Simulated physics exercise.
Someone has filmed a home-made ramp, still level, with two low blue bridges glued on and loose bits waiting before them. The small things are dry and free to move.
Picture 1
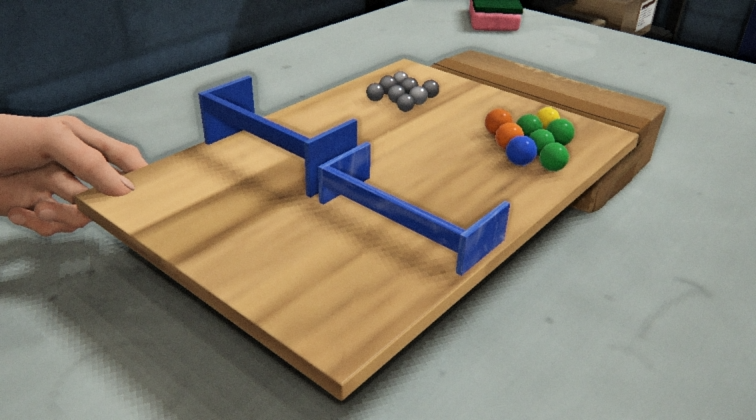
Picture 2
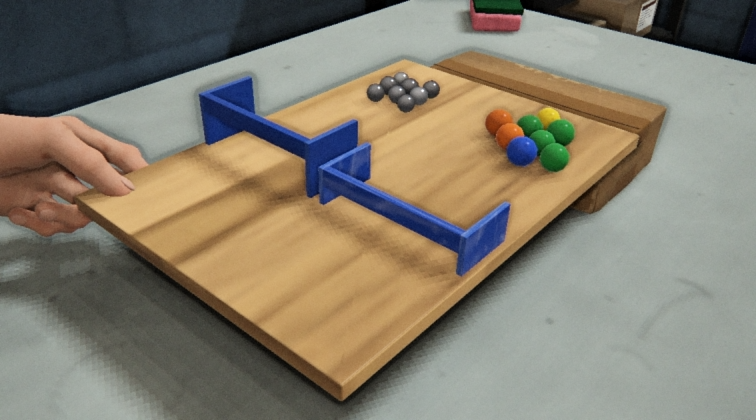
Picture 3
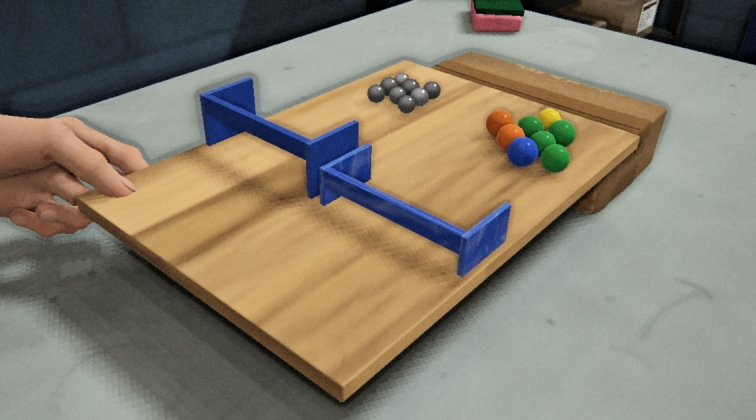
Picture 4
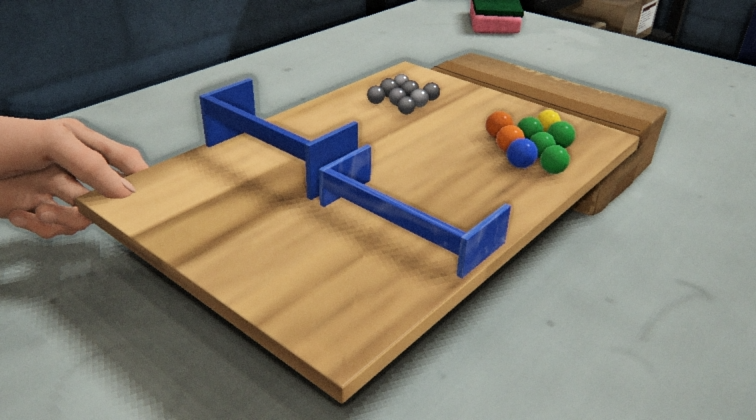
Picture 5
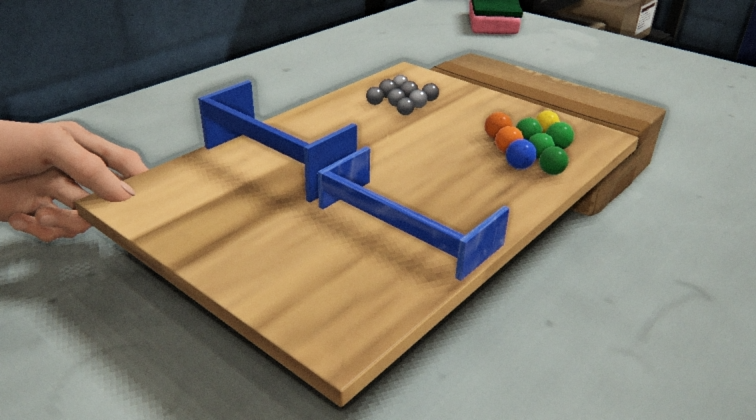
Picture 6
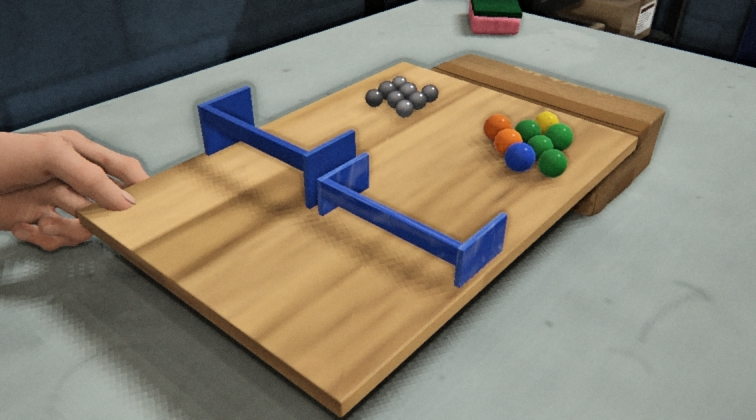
Wooden board with coloured marbles, grey balls and two blue gates staying nearly still, a hand at left lowering its end slightly.
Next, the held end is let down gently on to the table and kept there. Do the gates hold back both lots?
In the end the front lot ends behind the gate, and the back lot rolls on past the gate.
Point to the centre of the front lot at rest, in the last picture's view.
Roughly at (419, 266).
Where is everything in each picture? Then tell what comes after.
The first picture shows held end of the board near (340, 371), level; box near (522, 122), low, a small part of the board's length; front lot near (541, 143), a few glass marbles; back lot near (397, 94), a few steel balls; front gate near (389, 206), its slot lower than a piece; back gate near (254, 124), its slot higher than a piece.
The second picture shows held end of the board near (340, 372), level; back lot near (397, 95).
The third picture shows held end of the board near (341, 373), level; front lot near (542, 144).
The fourth picture shows held end of the board near (341, 374), level; back lot near (398, 97).
The fifth picture shows held end of the board near (340, 377), level; front lot near (541, 146).
The sixth picture shows held end of the board near (340, 388), down by 2°; box near (522, 125); front lot near (540, 148), not moving; back lot near (396, 100), not moving; front gate near (387, 219); back gate near (252, 136).
Then, 0.35 s on from there, board sloping at 9°; front lot on its way down; back lot on its way down.
Then, 0.66 s on from there, board resting at 11°; front lot has reached its gate; back lot on its way down.
Then, 0.92 s on from there, board resting at 11°; front lot has reached its gate; back lot the whole lot past its gate.
In the end, board resting at 11°; front lot gathered behind its gate; back lot the whole lot past its gate.
